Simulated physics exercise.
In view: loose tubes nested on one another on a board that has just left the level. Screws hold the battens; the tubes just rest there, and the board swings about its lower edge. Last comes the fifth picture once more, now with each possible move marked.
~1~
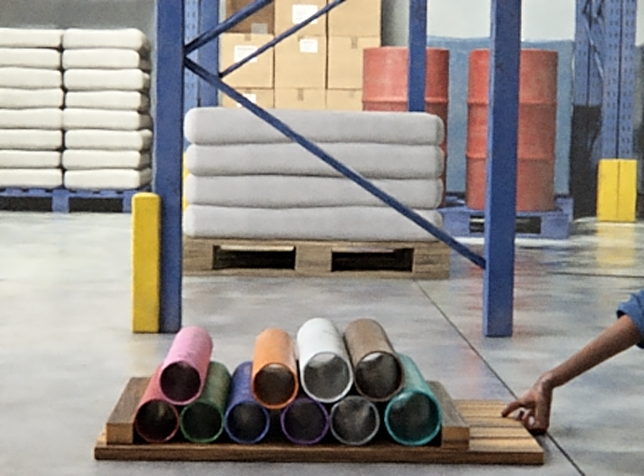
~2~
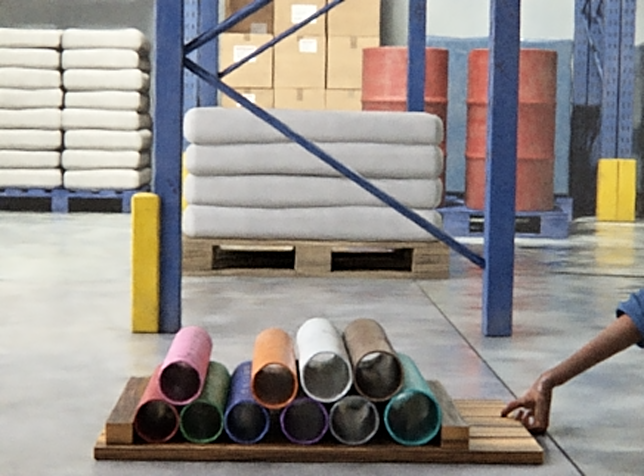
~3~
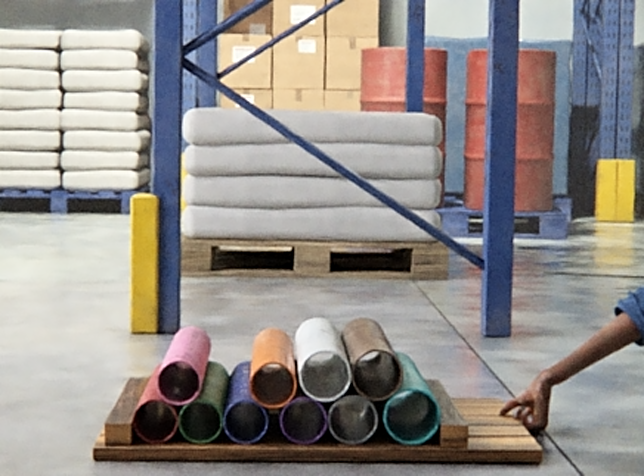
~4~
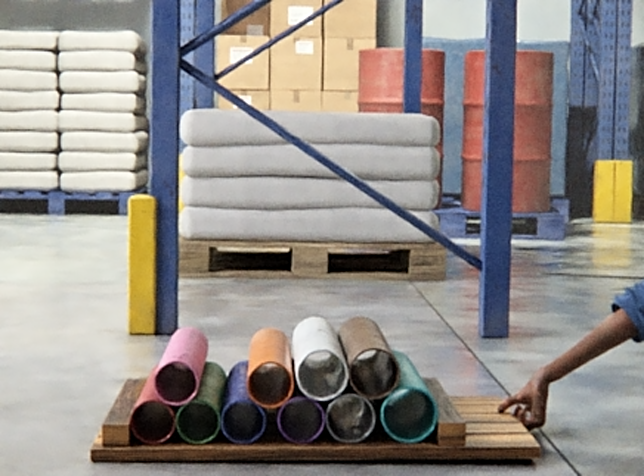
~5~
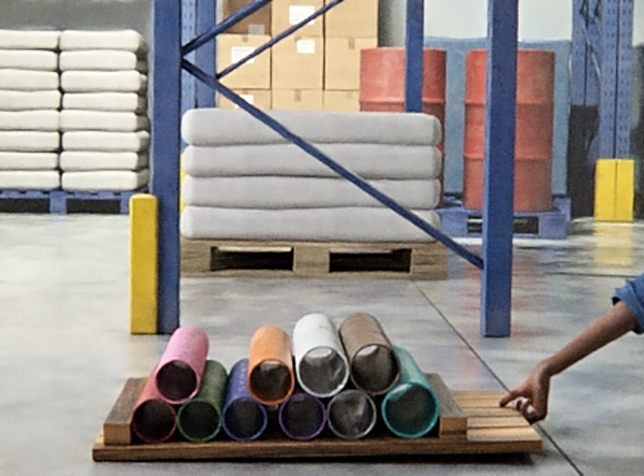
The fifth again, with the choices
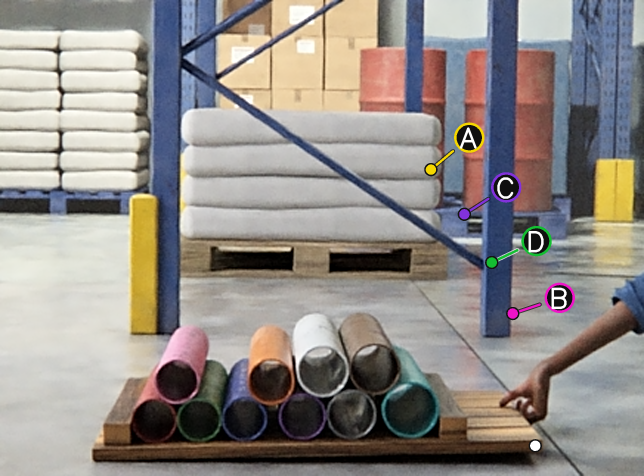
Coloured tubes lie nested in two rows on a wooden board on a warehouse floor, pink, orange, white and brown above red, green, blue, purple, grey and turquoise. Behind them, seen from the front, stand blue racking, a yellow post, stacked pale sacks, cardboard boxes and red drums. A blue-sleeved arm keeps its fingers at the board's right end, shifting very slightly, while the tubes barely move and the view drifts minutely.
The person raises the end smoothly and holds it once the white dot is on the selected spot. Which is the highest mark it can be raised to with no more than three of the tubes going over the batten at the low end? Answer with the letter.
Mark B is as high as it can go.
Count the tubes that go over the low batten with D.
At D the number is four.
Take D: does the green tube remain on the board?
The green tube: Yes.
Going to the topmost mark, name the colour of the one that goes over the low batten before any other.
It is the pink one.
On the marked copy, A at (431, 170); B at (513, 313); C at (464, 215); D at (492, 262); the white dot at (535, 446).
With B. Early on, board at 14°.
Further on, board at 19°.
At the end, board at 19°, none over the low batten.
As for the rest, A four over the low batten (orange, pink, brown, white); C four over the low batten (orange, pink, brown, white); D four over the low batten (orange, pink, brown, white).
